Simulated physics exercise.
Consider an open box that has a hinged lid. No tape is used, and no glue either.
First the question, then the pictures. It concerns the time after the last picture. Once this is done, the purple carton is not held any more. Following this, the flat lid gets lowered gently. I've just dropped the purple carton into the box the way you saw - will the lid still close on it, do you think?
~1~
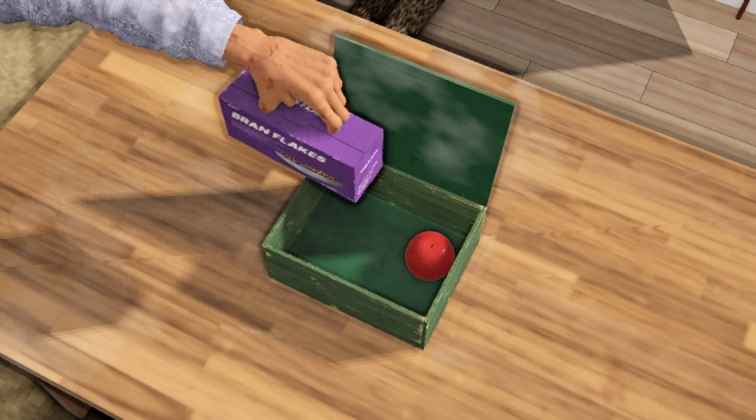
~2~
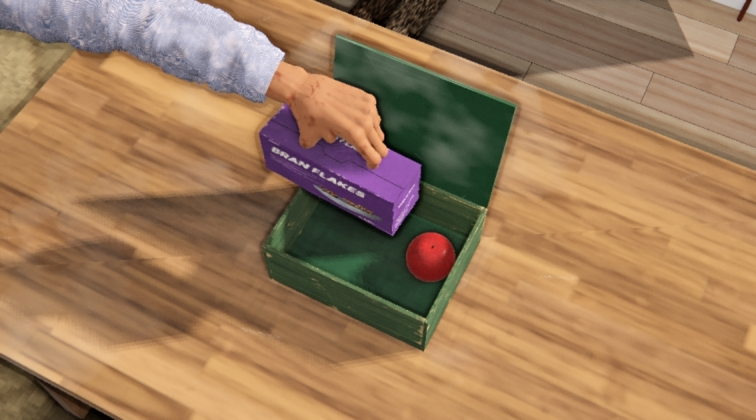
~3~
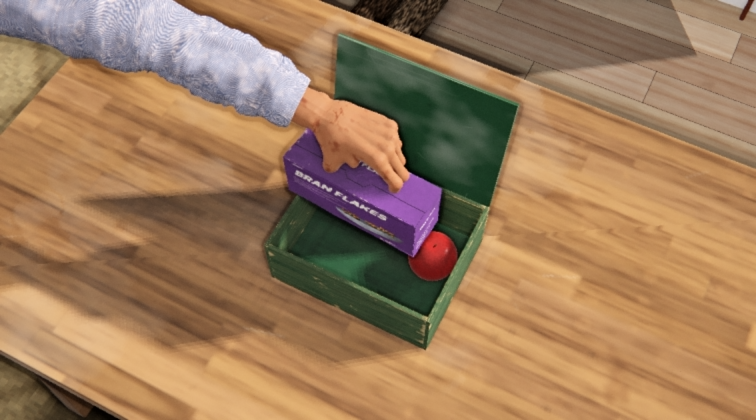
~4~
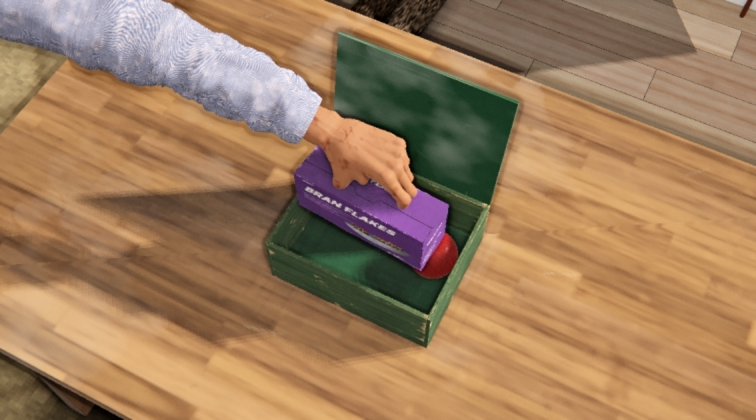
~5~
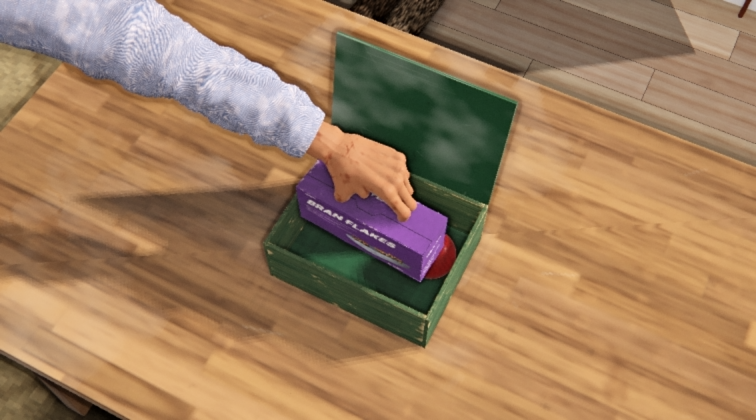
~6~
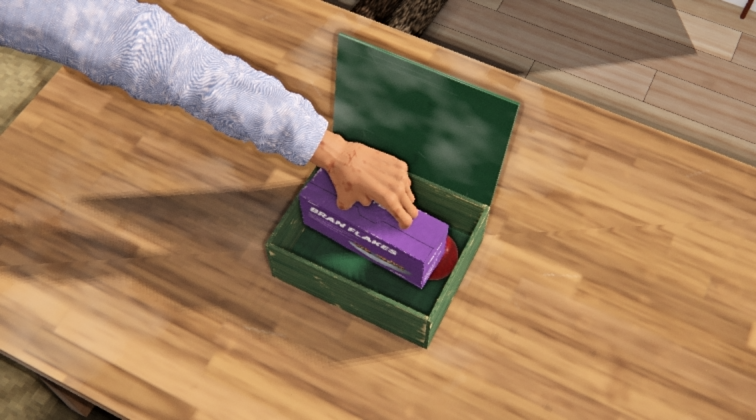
Closes up.
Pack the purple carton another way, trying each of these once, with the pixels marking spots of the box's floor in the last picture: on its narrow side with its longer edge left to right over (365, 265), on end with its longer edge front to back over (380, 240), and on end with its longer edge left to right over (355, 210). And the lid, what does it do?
So: First shut tight, second open, third open.
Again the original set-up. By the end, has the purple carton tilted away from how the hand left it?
By the end the purple carton has leaned over.
Then, 0.40 s on from there, purple carton on its side near (371, 271); red apple shifted a little.
Then, 1.30 s on from there, lid 79° above the rim; purple carton on its side near (368, 276); red apple shifted a little.
Then, 1.70 s on from there, lid 49° above the rim; purple carton on its side near (368, 276); red apple shifted a little.
Then, 2.10 s on from there, lid 8° above the rim; purple carton on its side near (368, 276); red apple shifted a little.
In the end, lid shut; toppled in the box, purple carton; red apple unmoved. At the end, from the last picture's camera, purple carton near (368, 276).
